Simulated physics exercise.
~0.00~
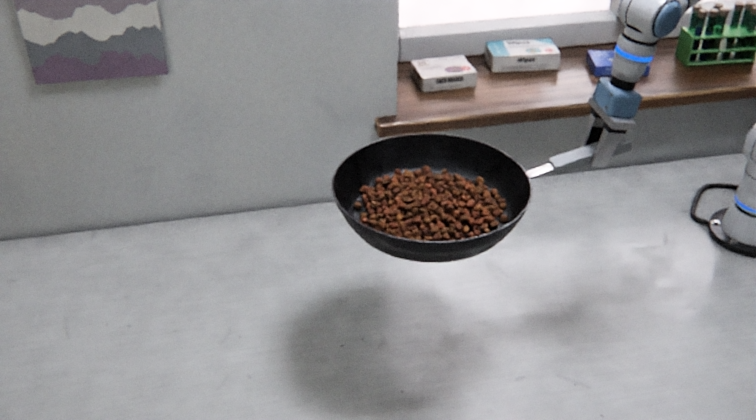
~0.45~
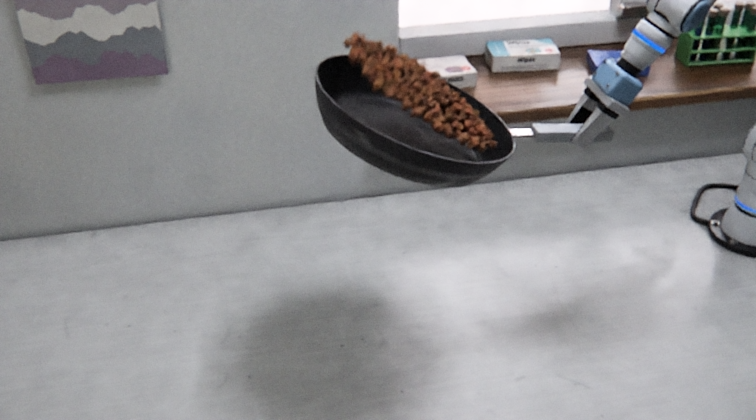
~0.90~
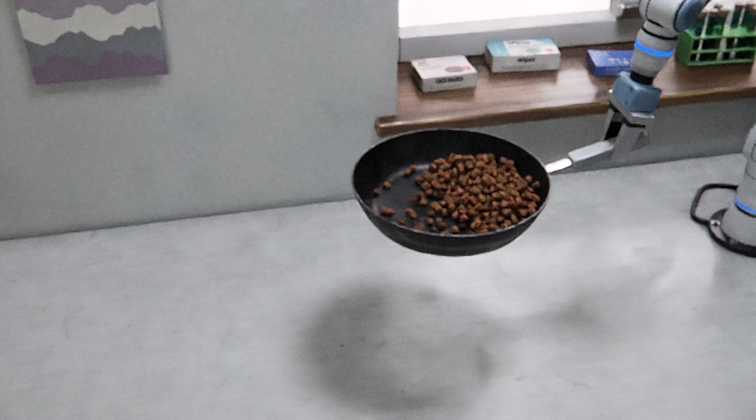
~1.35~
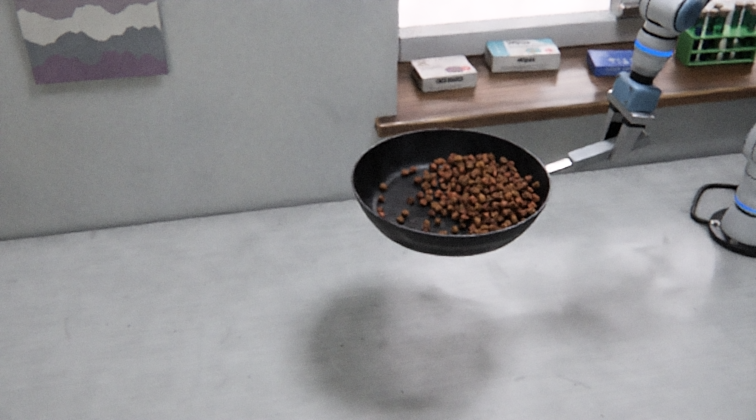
We see a robot arm holding a black frying pan of brown pet food pellets above a grey table. It lifts and tilts the pan, tossing the pellets up in a slanting mass, then lowers it level, and they end up gathered mostly toward the handle side.
